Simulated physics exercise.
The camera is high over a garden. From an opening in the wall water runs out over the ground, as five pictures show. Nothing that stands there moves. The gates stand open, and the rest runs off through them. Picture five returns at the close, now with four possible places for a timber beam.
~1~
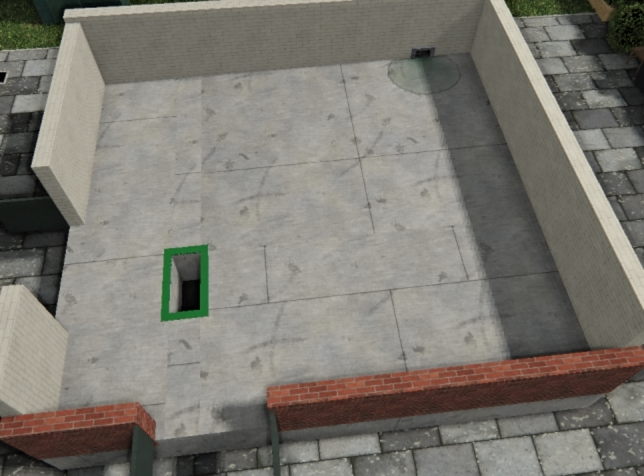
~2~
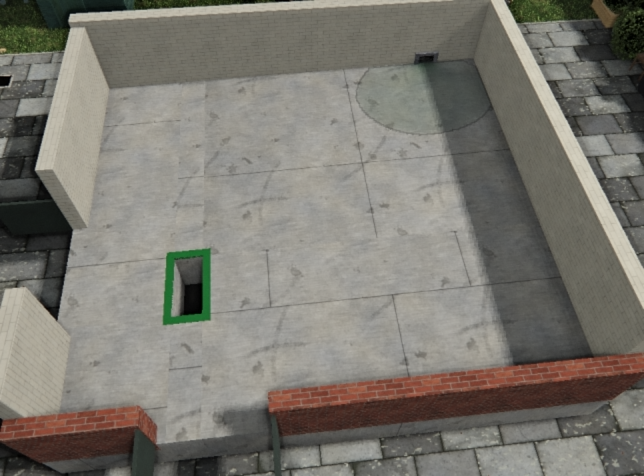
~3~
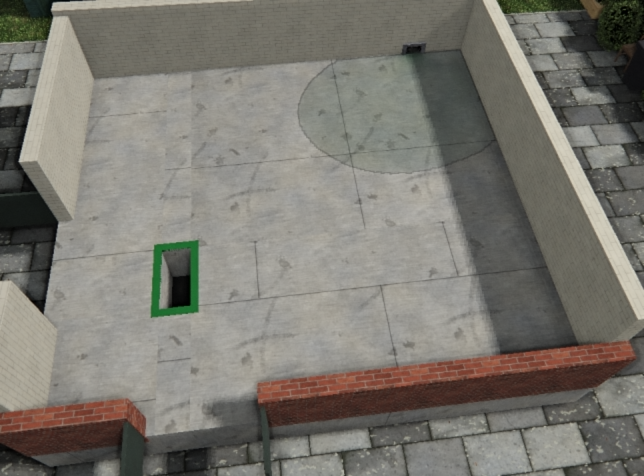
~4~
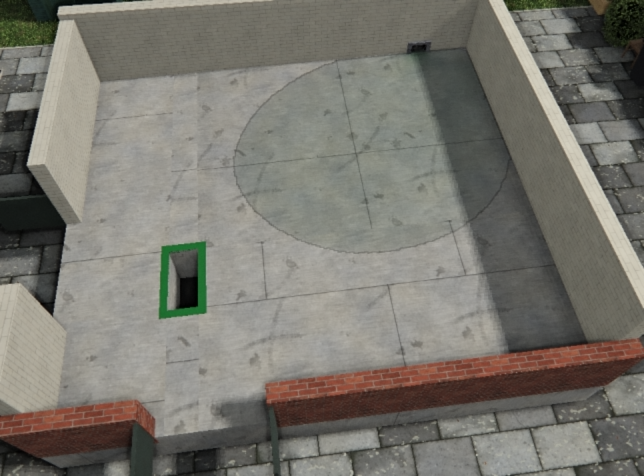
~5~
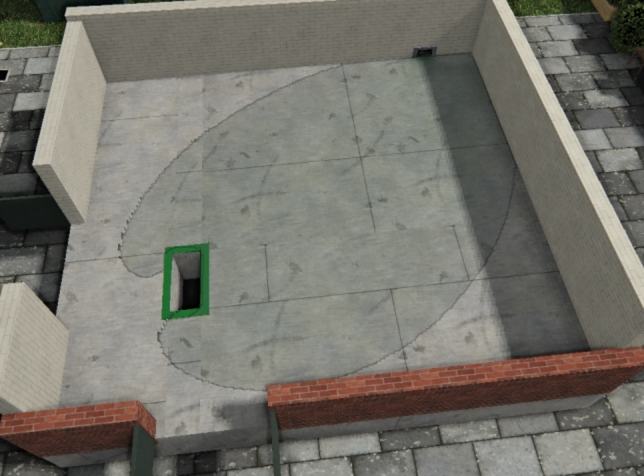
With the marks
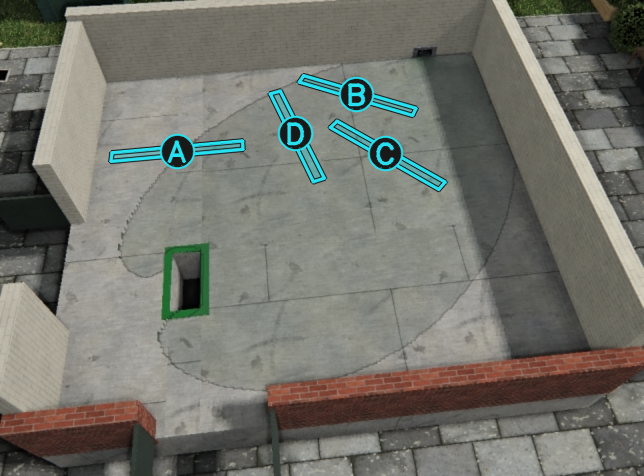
Water spreads in a widening round sheet from an outfall at the back right of a walled, paved garden, darkening the paving as it crosses toward the front left, then reaches and surrounds part of the green-framed drain.
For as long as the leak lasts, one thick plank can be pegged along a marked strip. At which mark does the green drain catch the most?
Use spot A.
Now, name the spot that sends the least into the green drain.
C it is.
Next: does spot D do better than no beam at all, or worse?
Worse.
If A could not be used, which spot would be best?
D it is.
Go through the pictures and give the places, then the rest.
Outfall at (423, 53); green drain at (185, 281); open gate at (214, 415); open gate at (77, 276); front seen at (406, 87), 2 % of the ground wet; green drain still dry, in the first picture.
Front seen at (438, 131), 8 % of the ground wet; green drain still dry, in the second picture.
Front seen at (376, 169), 18 % of the ground wet; green drain still dry, in the third picture.
Front seen at (290, 229), 34 % of the ground wet; green drain still dry, in the fourth picture.
Front seen at (188, 362), 58 % of the ground wet; green drain taking water, in the fifth picture.
On the marked copy, A from (111, 157) to (242, 145); B from (301, 78) to (414, 111); C from (333, 124) to (441, 185); D from (275, 92) to (318, 179).
With A, about 29 % of the stream goes into the green drain, about 71 % out by the gates.
With B, about 13 % of the stream goes into the green drain, about 86 % out by the gates.
With C, about 7 % of the stream goes into the green drain, about 92 % out by the gates.
With D, about 18 % of the stream goes into the green drain, about 81 % out by the gates.
